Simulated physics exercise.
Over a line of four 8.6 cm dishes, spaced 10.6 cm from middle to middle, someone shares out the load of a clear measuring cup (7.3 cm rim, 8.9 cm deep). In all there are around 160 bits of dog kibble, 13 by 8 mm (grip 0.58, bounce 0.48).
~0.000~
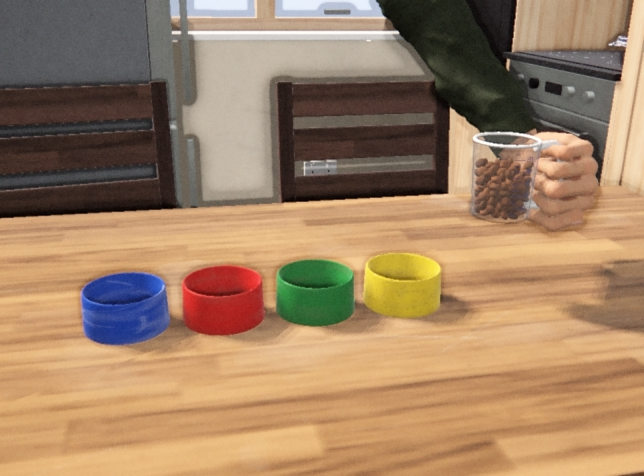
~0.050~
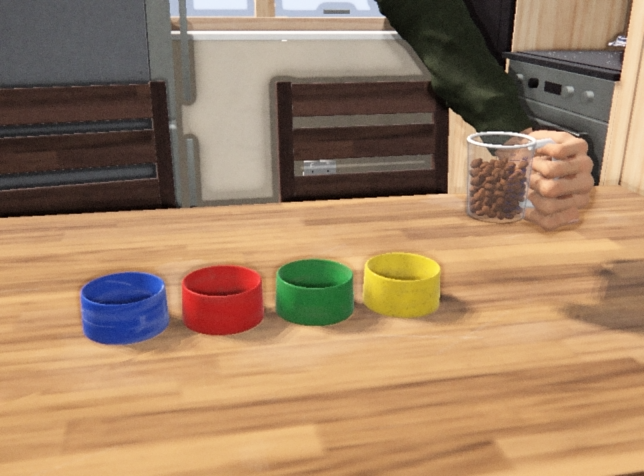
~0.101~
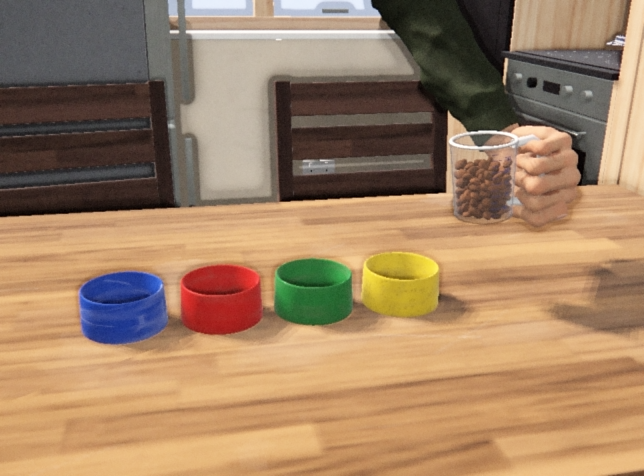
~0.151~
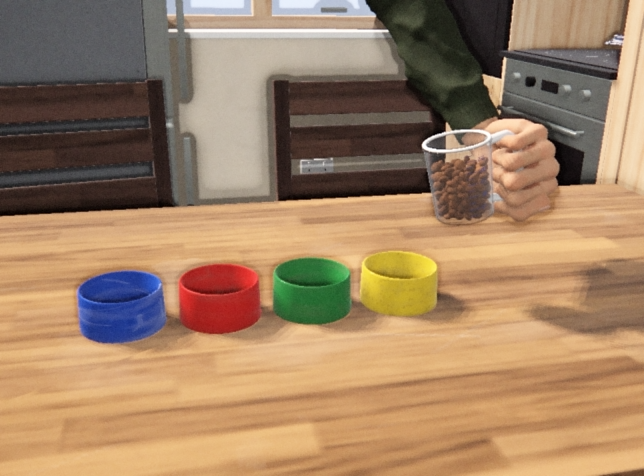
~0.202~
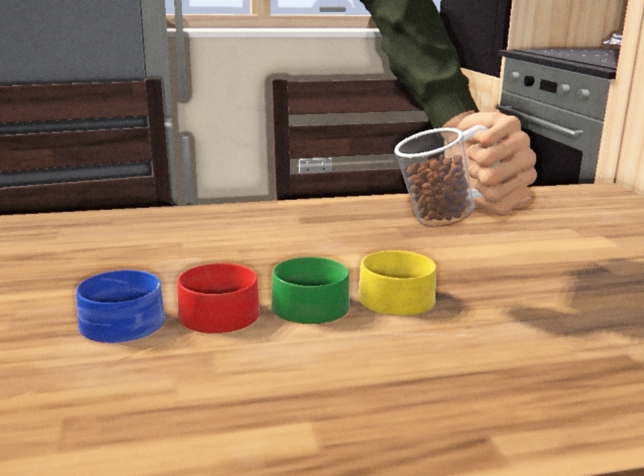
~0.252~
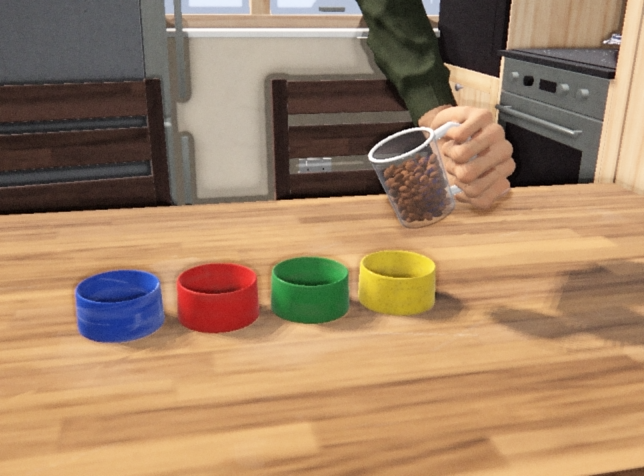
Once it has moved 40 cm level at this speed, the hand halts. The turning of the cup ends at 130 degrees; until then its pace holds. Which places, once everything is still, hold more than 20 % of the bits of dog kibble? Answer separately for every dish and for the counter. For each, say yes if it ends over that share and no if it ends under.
Red - no, blue - yes, green - no, yellow - no, counter - yes.
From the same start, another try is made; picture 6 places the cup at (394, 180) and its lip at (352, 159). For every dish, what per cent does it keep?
Kept per dish: Red = 0, blue = 90, green = 0, yellow = 0.
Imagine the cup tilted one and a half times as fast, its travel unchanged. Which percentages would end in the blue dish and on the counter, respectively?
I'd expect blue to end at 70 and the counter at 30.
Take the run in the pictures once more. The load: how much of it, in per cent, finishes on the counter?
Roughly 25 percent.
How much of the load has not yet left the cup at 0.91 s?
Near 70 per cent of the load.
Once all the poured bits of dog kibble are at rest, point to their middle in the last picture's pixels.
Est. centre at rest: (105, 311) px.
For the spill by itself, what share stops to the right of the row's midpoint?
I'd estimate close to 0 in a hundred.
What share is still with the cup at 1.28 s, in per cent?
Roughly 0 per cent of the load.
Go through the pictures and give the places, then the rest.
Cup at (503, 178), tilt 0 degrees, lip at (478, 141), moved 0.0 cm; middle of the pieces at (497, 188); yellow dish at (403, 267); green dish at (315, 274); red dish at (223, 281); blue dish at (124, 289), in the first frame.
Cup at (498, 178), tilt 1 degrees, lip at (472, 142), moved 0.6 cm; middle of the pieces at (493, 188), in the second frame.
Cup at (483, 178), tilt 5 degrees, lip at (453, 145), moved 2.3 cm; middle of the pieces at (479, 189), in the third frame.
Cup at (461, 178), tilt 12 degrees, lip at (426, 149), moved 4.9 cm; middle of the pieces at (458, 189), in the fourth frame.
Cup at (437, 179), tilt 18 degrees, lip at (398, 154), moved 7.6 cm; middle of the pieces at (436, 190), in the fifth frame.
Cup at (415, 179), tilt 25 degrees, lip at (372, 160), moved 10.3 cm; middle of the pieces at (414, 190); yellow dish at (398, 265); green dish at (310, 271); red dish at (217, 279); blue dish at (118, 286). The cup turns about 130 degrees a second and travels 54 cm a second, in the sixth frame.
After 0.65 s, tilt 76 degrees; cup holds 100 %.
After 0.91 s, tilt 109 degrees; cup holds 70 %, blue 5 %.
After 1.28 s, tilt 130 degrees; cup holds 0 %, blue 75 %.
By 1.9 s all is still; red 0 %, blue 75 %, green 0 %, yellow 0 %, counter 25 %.
